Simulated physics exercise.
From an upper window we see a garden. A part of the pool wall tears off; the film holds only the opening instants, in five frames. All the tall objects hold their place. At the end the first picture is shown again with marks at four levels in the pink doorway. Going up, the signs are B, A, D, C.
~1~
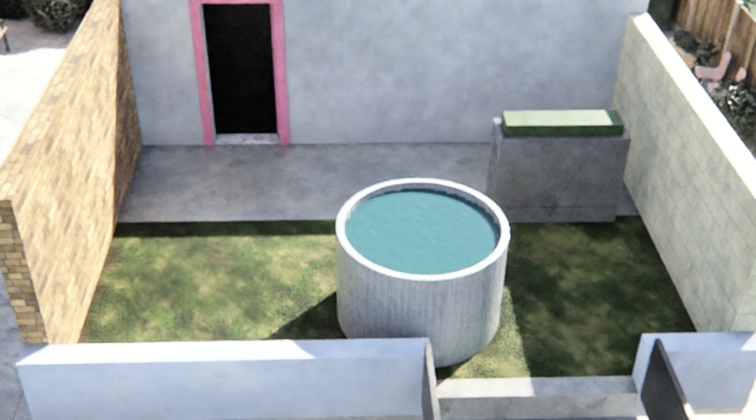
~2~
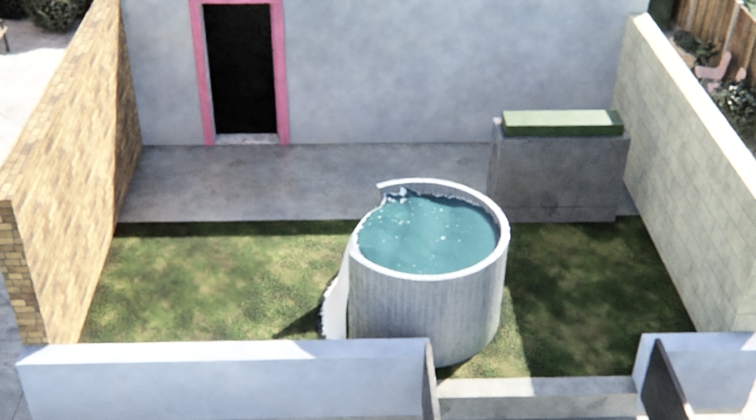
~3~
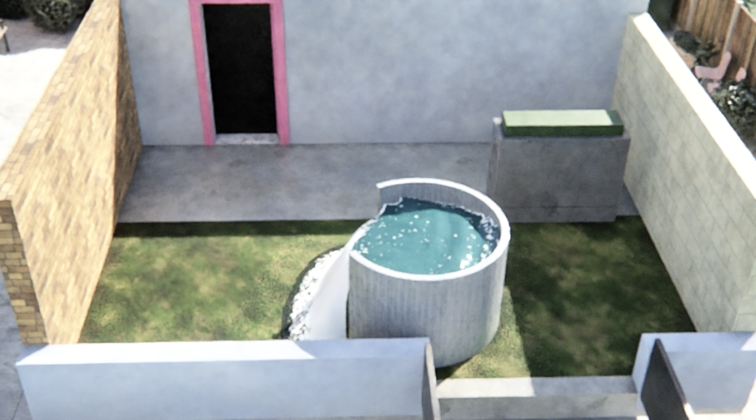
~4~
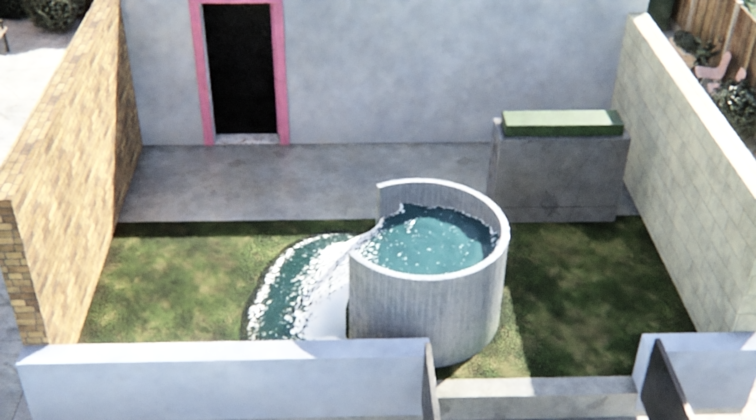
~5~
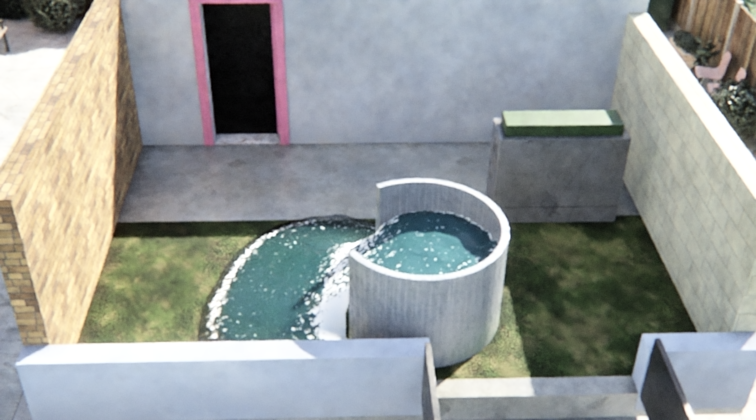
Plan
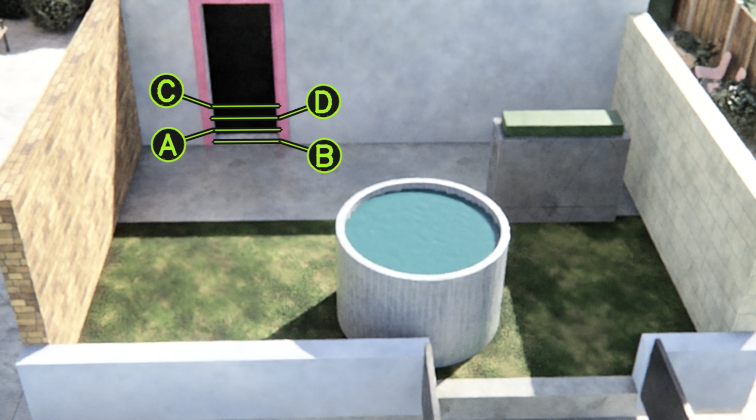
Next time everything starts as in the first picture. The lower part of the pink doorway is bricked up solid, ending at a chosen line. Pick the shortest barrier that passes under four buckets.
A is the one.
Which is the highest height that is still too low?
The answer is B.
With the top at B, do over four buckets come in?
Yes.
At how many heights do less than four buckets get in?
Three.
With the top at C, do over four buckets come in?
No.
On the marked copy, A at (246, 129); B at (247, 141); C at (244, 106); D at (245, 118); from the bottom up B, A, D, C.
With A, a splash gets over, under a bucket.
With B, some 20 bucketfuls get in.
With C, nothing gets over.
With D, nothing gets over.
